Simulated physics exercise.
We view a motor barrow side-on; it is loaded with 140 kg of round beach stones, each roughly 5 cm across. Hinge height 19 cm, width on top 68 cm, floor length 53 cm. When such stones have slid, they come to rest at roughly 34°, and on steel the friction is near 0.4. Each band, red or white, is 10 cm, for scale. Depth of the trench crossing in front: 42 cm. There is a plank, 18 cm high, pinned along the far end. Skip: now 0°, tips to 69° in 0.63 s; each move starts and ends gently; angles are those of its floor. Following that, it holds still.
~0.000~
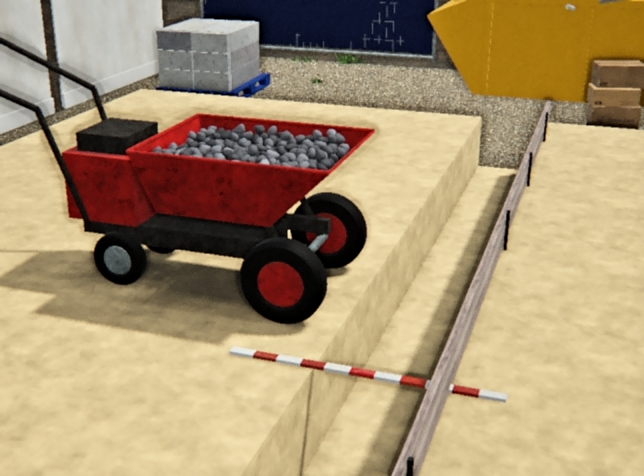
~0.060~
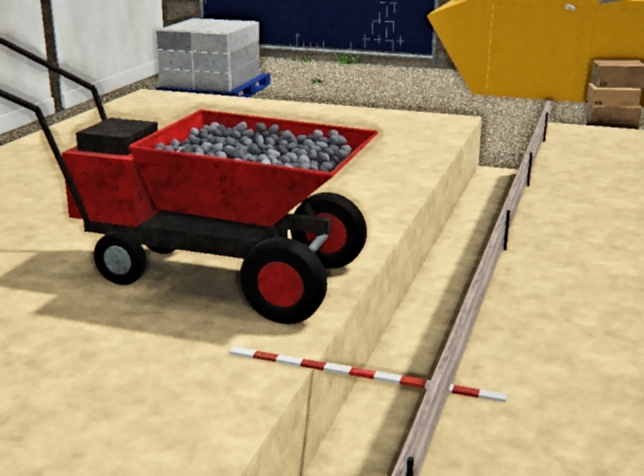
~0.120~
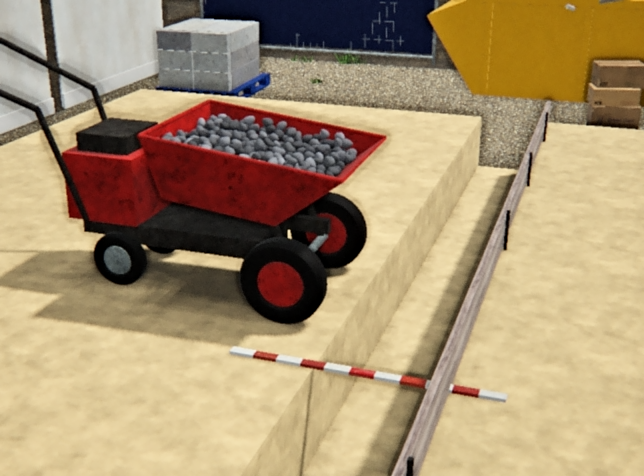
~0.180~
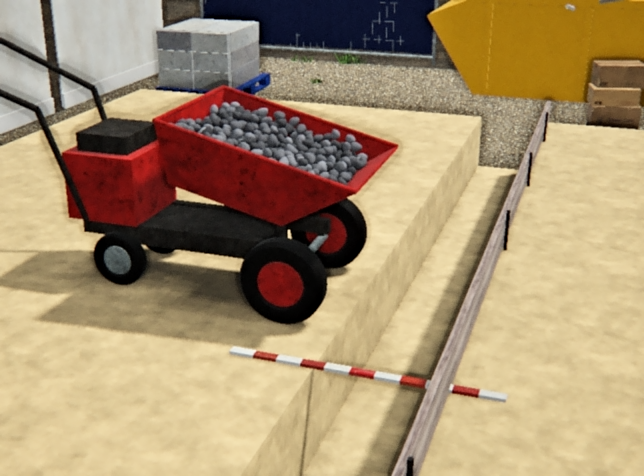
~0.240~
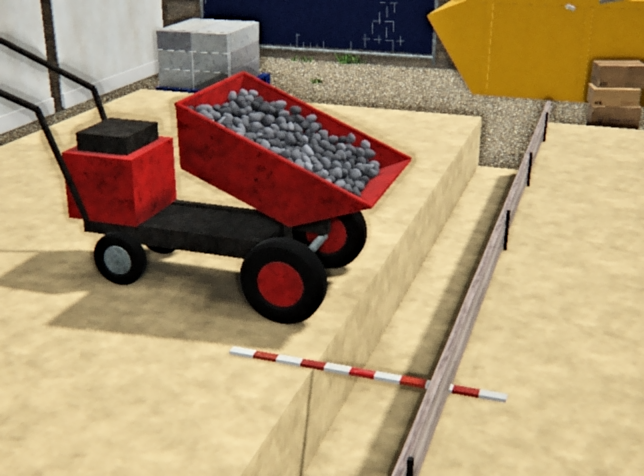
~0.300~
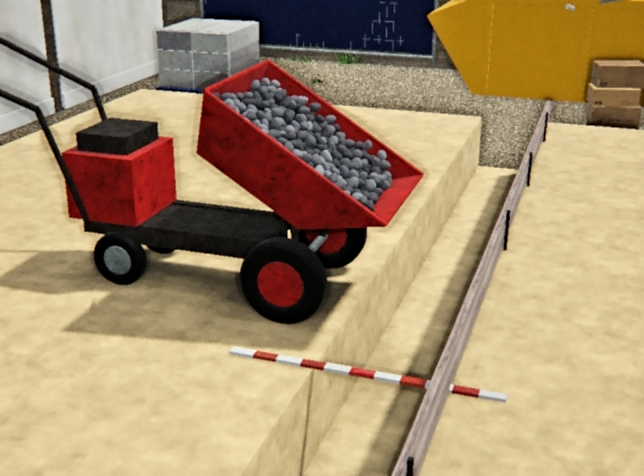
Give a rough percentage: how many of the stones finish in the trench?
68 %.
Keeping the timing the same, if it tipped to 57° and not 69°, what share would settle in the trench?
In that case around 60 percent.
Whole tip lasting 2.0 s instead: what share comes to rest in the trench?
It would be near 85 percent.
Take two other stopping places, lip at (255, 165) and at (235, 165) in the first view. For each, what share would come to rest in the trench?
Roughly 100 percent for the first, and 100 percent for the second.
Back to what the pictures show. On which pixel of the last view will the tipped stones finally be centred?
At about pixel (445, 381) in the last view.
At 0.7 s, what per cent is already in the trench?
I'd put it near 25 per cent.
After 0.5 s the floor is at 58°; 100 % in the skip; the foremost stones are at (412, 245).
After 0.7 s the floor is at 69°; 70 % in the skip, 24 % in the trench, 6 % past the trench; the foremost stones are at (497, 295).
After 1.1 s the floor is at 69°; 8 % in the skip, 60 % in the trench, 32 % past the trench; the foremost stones are past the picture's edge.
After 3.0 s the floor is at 69°; 0 % in the skip, 68 % in the trench, 32 % past the trench; the foremost stones are past the picture's edge.
